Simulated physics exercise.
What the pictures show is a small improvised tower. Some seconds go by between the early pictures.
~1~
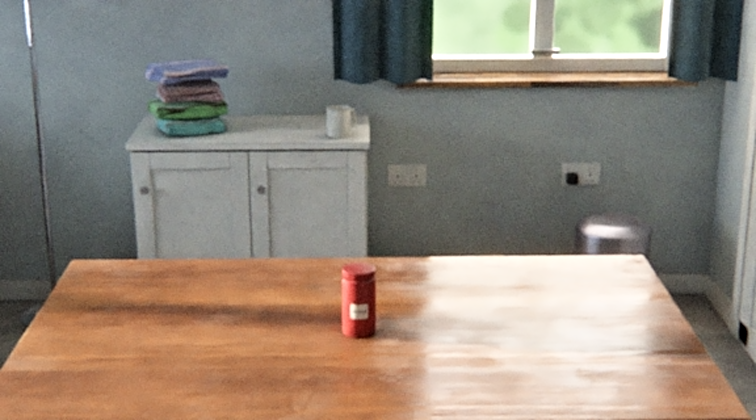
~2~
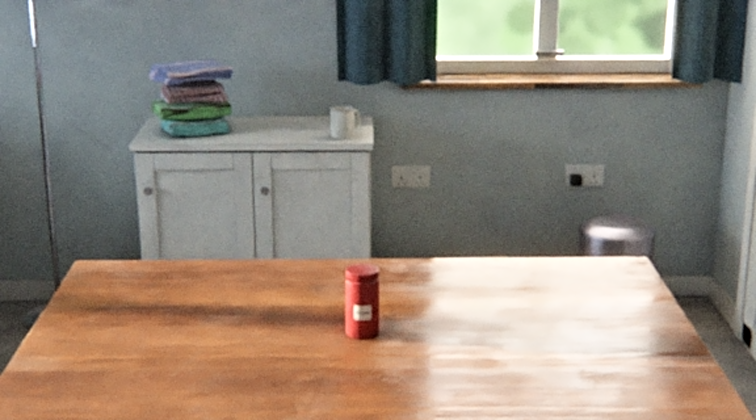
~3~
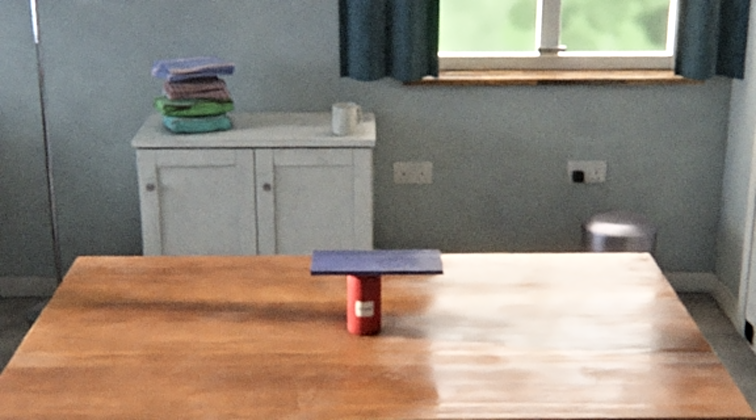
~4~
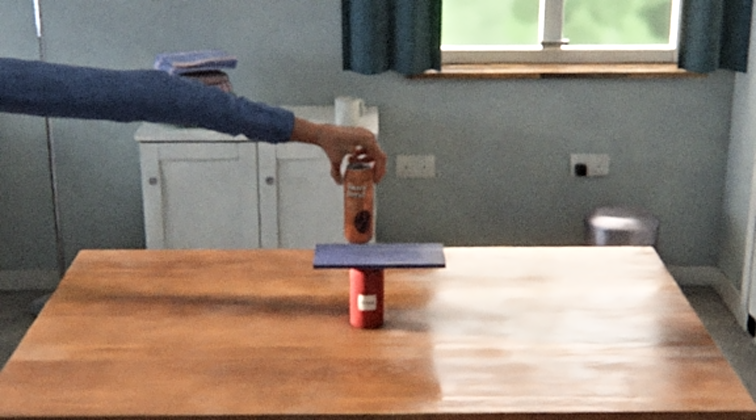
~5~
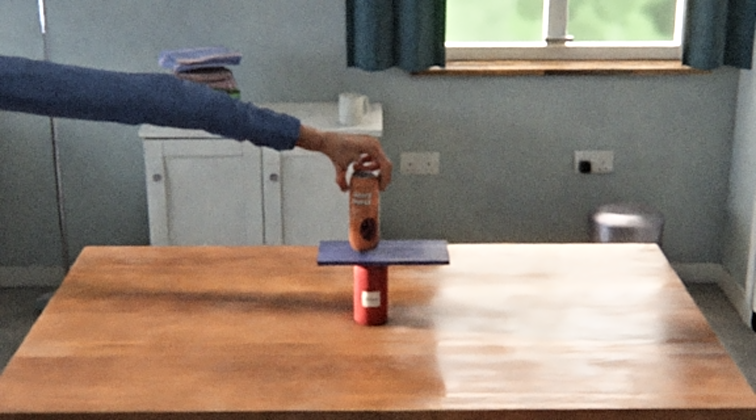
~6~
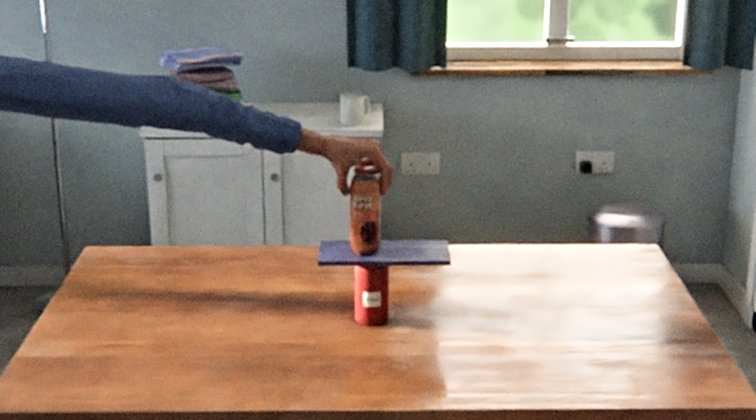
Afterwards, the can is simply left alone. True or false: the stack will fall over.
False.
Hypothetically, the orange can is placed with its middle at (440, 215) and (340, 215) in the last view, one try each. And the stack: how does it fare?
Case A: It caves in; case B: It survives.
Then, 0.80 s later than the last frame, all is still.
Then, 1.70 s later than the last frame, orange can resting near (364, 215).
When it is over, all 3 as before. End places, in pixels of the last picture, orange can near (364, 215). The stack holds.
